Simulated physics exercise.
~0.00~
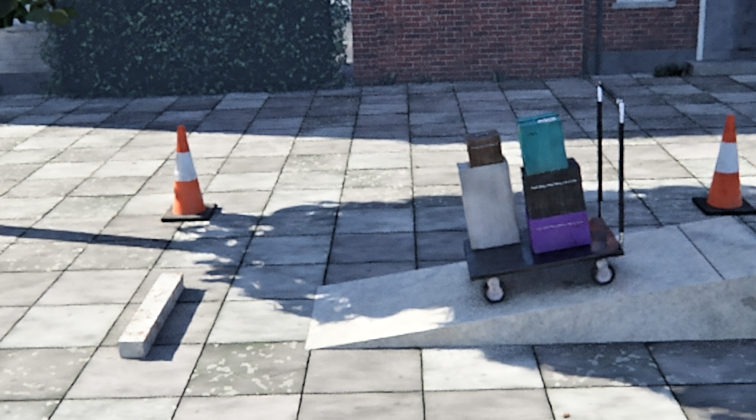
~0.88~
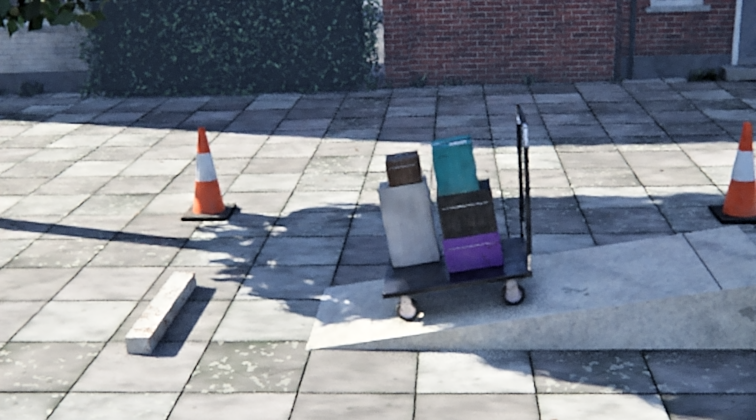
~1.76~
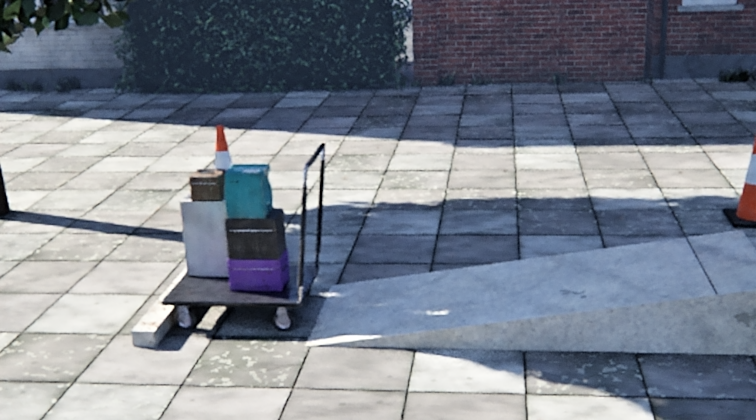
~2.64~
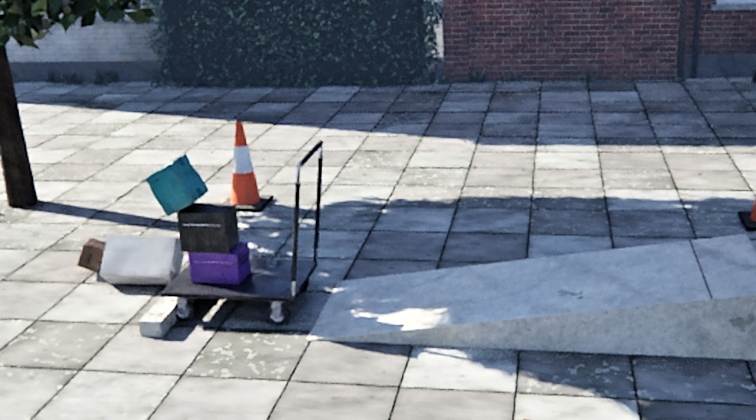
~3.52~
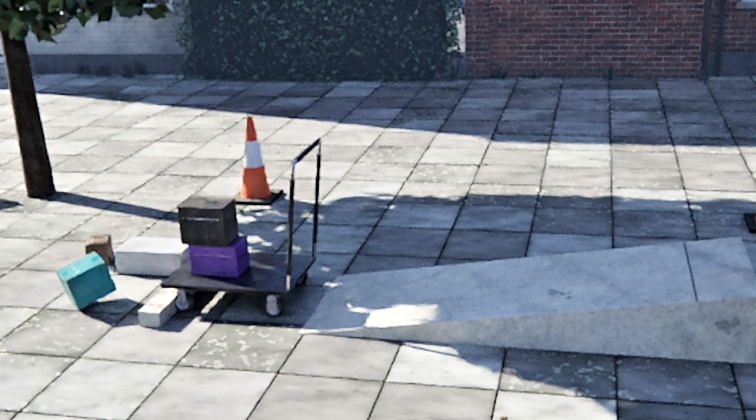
On a sunlit paved yard before a brick building and a hedge, seen from the side as the view drifts slightly, a dark trolley stands on a pale ramp between orange and white cones. It carries a white box with a small brown box on top at left, and turquoise, black and purple boxes stacked at right. The trolley rolls left down the ramp to a low kerb and stops against it. The white and brown boxes pitch off to the left, then the turquoise box tumbles after them. All three lie on the paving, while the black box remains on the purple one aboard.
